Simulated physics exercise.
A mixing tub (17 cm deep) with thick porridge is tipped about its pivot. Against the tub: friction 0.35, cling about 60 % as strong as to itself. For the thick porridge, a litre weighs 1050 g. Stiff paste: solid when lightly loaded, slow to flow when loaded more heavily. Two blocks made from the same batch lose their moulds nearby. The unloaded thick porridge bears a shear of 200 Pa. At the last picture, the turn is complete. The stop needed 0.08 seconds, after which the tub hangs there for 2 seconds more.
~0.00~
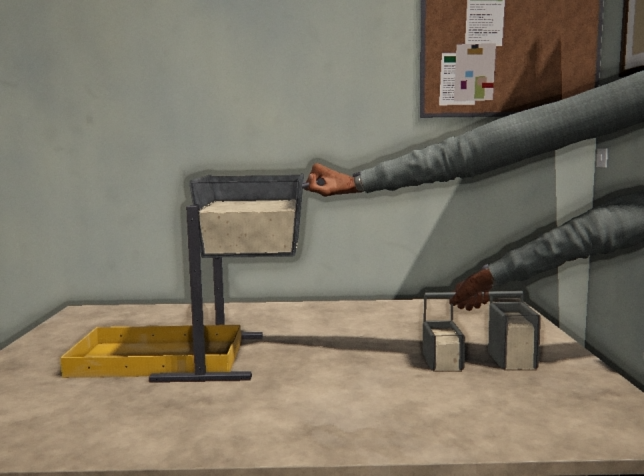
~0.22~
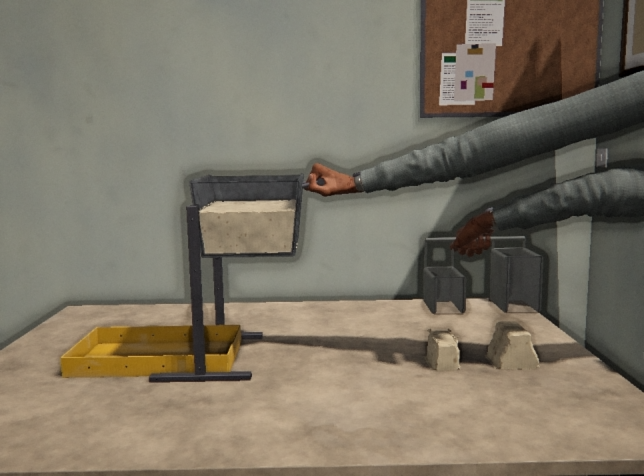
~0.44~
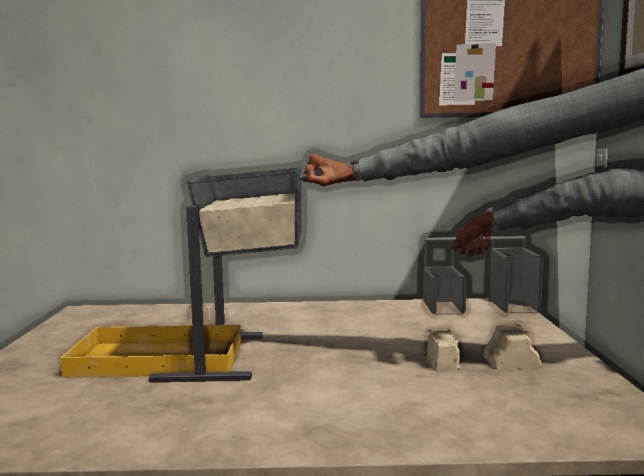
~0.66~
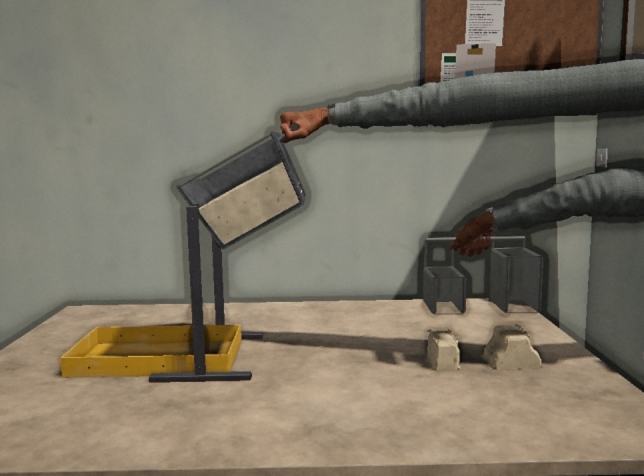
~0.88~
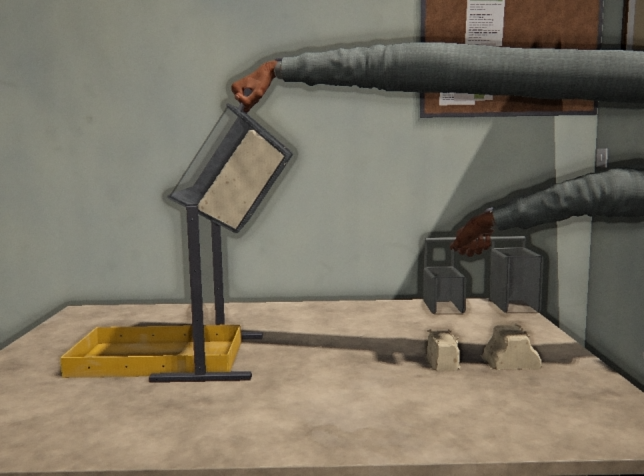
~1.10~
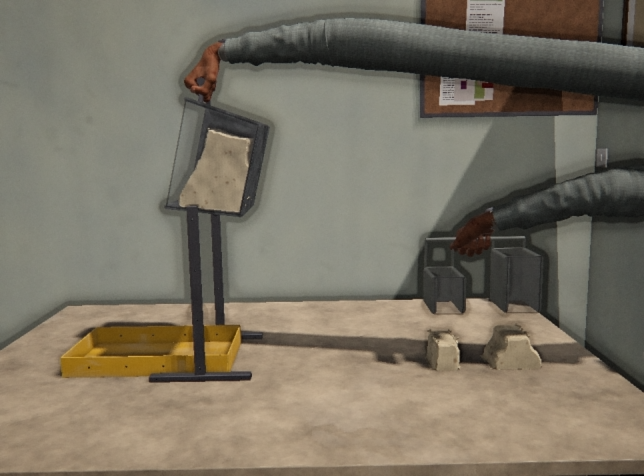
A hand swung a dark tub of thick, pale porridge upward and to the left until it stood steeply tilted, after another hand lifted the moulds off two small blocks, which sagged slightly.
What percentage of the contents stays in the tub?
Near 68 %.
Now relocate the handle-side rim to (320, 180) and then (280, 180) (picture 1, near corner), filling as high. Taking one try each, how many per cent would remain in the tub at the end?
The first would keep 55 percent and the second 90 percent.
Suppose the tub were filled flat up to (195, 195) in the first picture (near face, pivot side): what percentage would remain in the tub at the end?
Then about 45 %.
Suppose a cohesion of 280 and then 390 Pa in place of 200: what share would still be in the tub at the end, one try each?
In that order: 85 %, 100 %.
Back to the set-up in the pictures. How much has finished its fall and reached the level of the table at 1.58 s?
0 %.
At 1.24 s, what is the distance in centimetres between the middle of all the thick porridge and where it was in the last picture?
4 cm.
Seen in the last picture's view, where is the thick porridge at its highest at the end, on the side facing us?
Peak location: Approx. (205, 169).
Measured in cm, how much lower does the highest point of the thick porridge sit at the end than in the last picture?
The top ends up some 9 cm below its level in the last picture.
By 1.24 s, the tub is at 76 degrees and holds 96 %.
By 1.41 s, the tub is at 76 degrees and holds 82 %.
By 1.58 s, the tub is at 76 degrees and holds 72 %.
By 1.75 s, the tub is at 76 degrees and holds 70 %.
By 3.10 s, at the end, the tub is at 76 degrees and holds 68 %.
